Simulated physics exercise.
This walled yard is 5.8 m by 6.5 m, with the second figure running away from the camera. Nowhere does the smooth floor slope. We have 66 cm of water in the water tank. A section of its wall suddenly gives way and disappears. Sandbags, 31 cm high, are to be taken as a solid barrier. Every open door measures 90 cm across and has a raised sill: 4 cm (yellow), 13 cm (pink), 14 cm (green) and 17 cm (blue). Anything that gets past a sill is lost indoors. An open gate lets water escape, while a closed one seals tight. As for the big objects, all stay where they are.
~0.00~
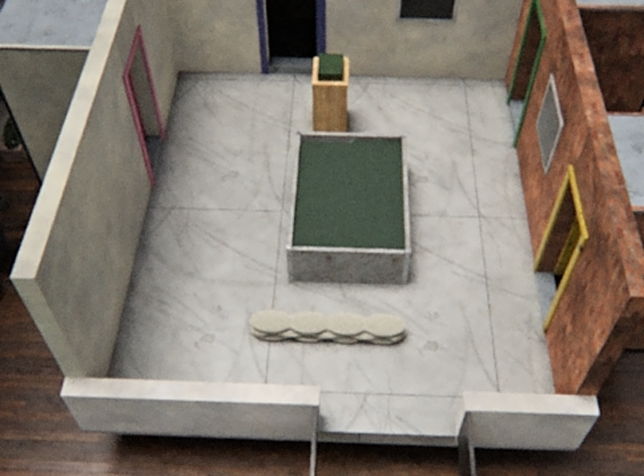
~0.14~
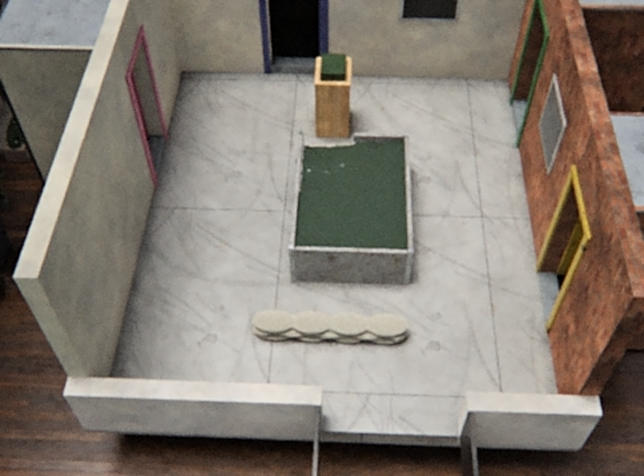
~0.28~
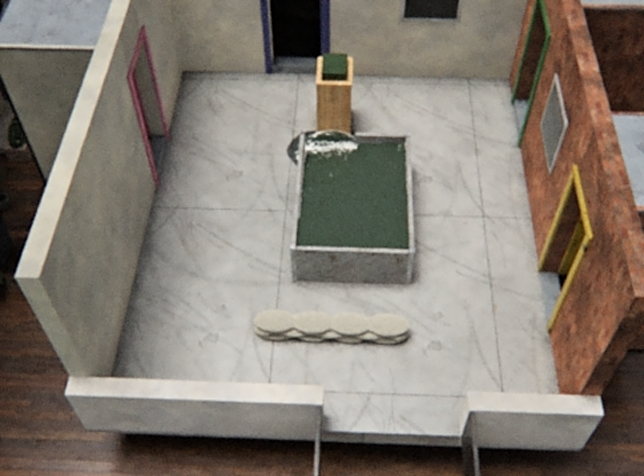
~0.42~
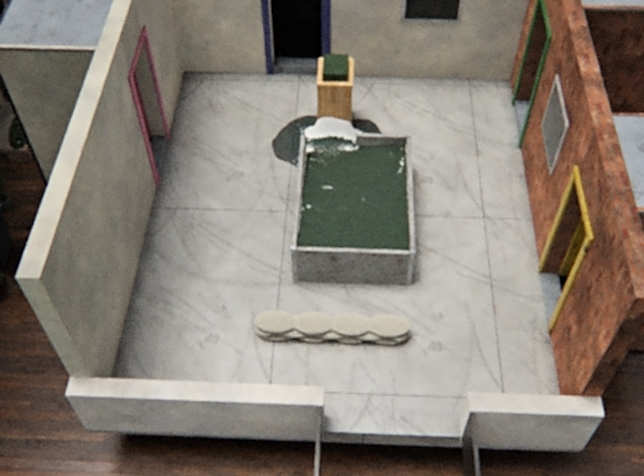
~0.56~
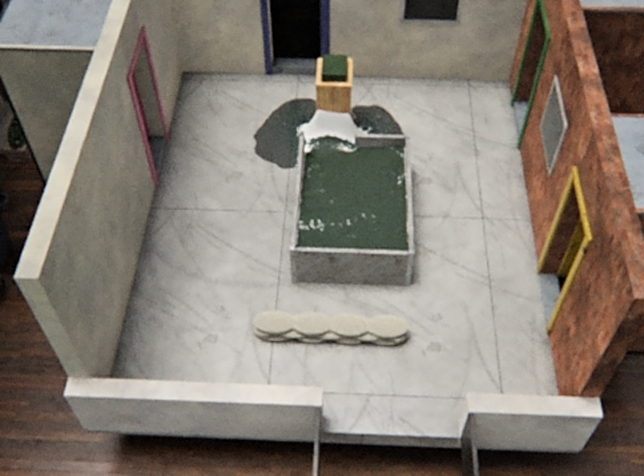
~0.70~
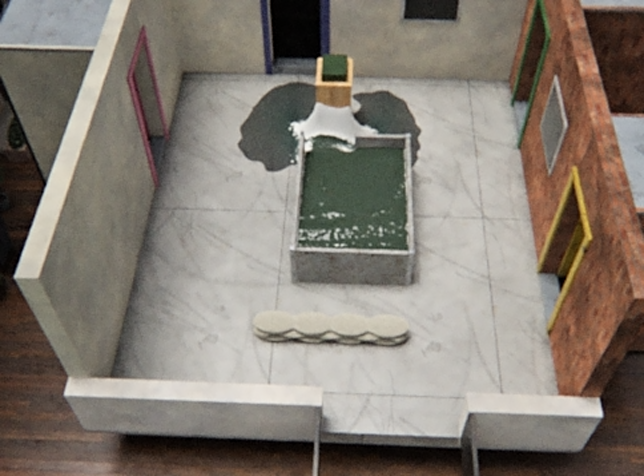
Water tank in a walled yard losing part of its far wall, water pouring out and spreading around a wooden pedestal.
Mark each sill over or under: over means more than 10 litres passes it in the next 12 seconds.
Yellow door - under; pink door - under; green door - under; blue door - under.
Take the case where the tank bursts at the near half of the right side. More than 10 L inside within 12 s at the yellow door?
Relative to that limit, yellow ends up on the high side.
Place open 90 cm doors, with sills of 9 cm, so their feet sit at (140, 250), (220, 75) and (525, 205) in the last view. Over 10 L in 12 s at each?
Check each in turn: The first fails, the second succeeds, the third fails.
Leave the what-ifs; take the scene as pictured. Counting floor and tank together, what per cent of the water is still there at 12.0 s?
It comes to near 94 per cent.
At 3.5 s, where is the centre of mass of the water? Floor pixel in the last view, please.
(335, 165).
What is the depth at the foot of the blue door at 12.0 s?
5.5 cm.
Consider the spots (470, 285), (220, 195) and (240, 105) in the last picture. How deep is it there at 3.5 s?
Approximately 0, 1 and 16 centimetres, going through them in turn.
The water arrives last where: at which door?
Last: Yellow.
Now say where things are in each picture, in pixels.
The first frame shows still water, 66 cm deep, in the water tank at (350, 192).
In the second frame, the front is at a hidden place, 0.5 m from the gap on the water tank's far side; 0.2 m2 of floor is under water; 66 cm left at the back of the water tank.
In the third frame, water pours out on the water tank's far side and has run 0.8 m, to a hidden place; typically 13 cm deep outside, 66 cm at the water tank's back.
In the fourth frame, the front is at (305, 119), 1.2 m from the gap on the water tank's far side; 1.2 m2 of floor is under water; 66 cm left at the back of the water tank.
In the fifth frame, water pours out on the water tank's far side and has run 1.7 m, to (298, 102); typically 4 cm deep outside, 66 cm at the water tank's back.
In the sixth frame, the front is at (279, 90), 2.1 m from the gap on the water tank's far side; 2.9 m2 of floor is under water; 62 cm left at the back of the water tank.
After 1.4 s water covers 25 % of the floor and is deepest (50 cm) near (331, 148); yellow door not reached, pink door not reached, green door not reached, blue door 8 cm at the sill, 0 L in.
After 2.2 s water covers 40 % of the floor and is deepest (40 cm) near (331, 140); yellow door not reached, pink door 12 cm at the sill, 0 L in, green door 16 cm at the sill, 0 L in, blue door 11 cm at the sill, 0 L in.
After 3.5 s water covers 45 % of the floor and is deepest (30 cm) near (331, 140); yellow door 1 cm at the sill, 0 L in, pink door 13 cm at the sill, 2 L in, green door 15 cm at the sill, 1 L in, blue door 11 cm at the sill, 0 L in.
After 7.0 s water covers 90 % of the floor and is deepest (17 cm) near (331, 148); yellow door 3 cm at the sill, 0 L in, pink door 8 cm at the sill, 4 L in, green door 11 cm at the sill, 2 L in, blue door 7 cm at the sill, 0 L in.
After 12.0 s water covers 95 % of the floor and is deepest (10 cm) near (519, 323); yellow door 6 cm at the sill, 0 L in, pink door 5 cm at the sill, 4 L in, green door 6 cm at the sill, 2 L in, blue door 6 cm at the sill, 0 L in.
